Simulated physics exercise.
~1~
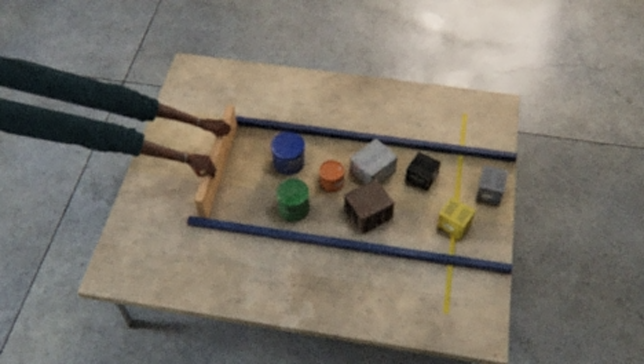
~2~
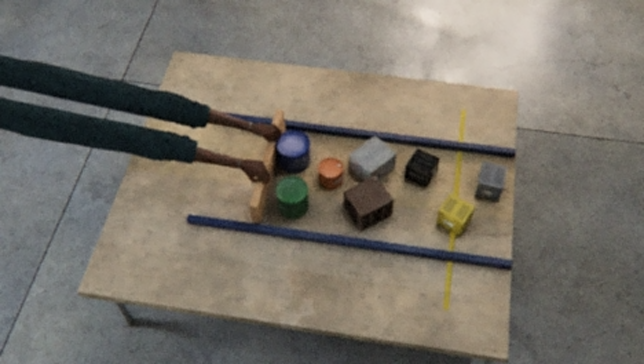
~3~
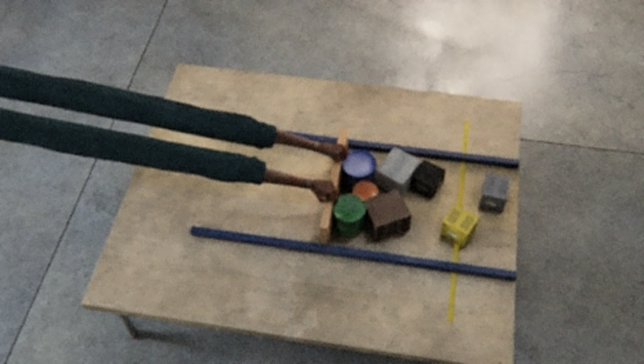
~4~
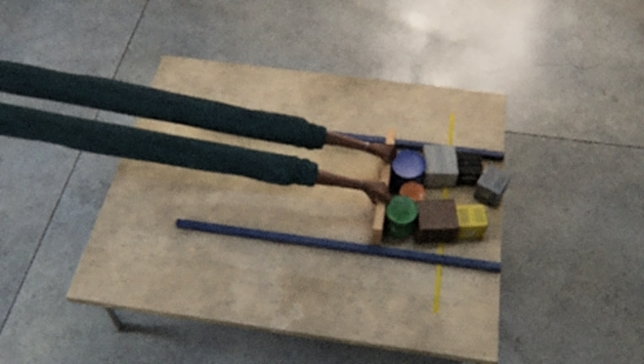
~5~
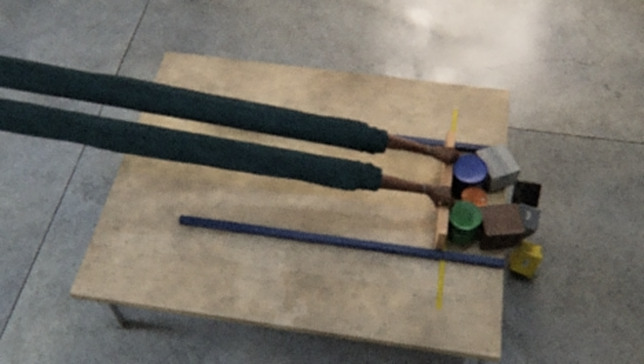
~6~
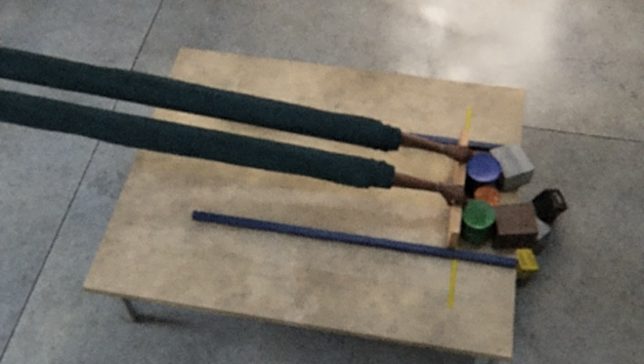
At the start, two dark-sleeved arms hold an upright plank at the left of a wooden table, with scattered pails, boxes and an orange canister lying between two blue rails. The hands push the plank right until it reaches the blue and green pails. It sweeps them into the canister and the brown crate, bunching the load together. The cluster then drives the black parcel, yellow tote and small grey tote towards the right edge. The plank halts at the yellow tape, with those three tipping off the edge while the pails and canister stay on the table.
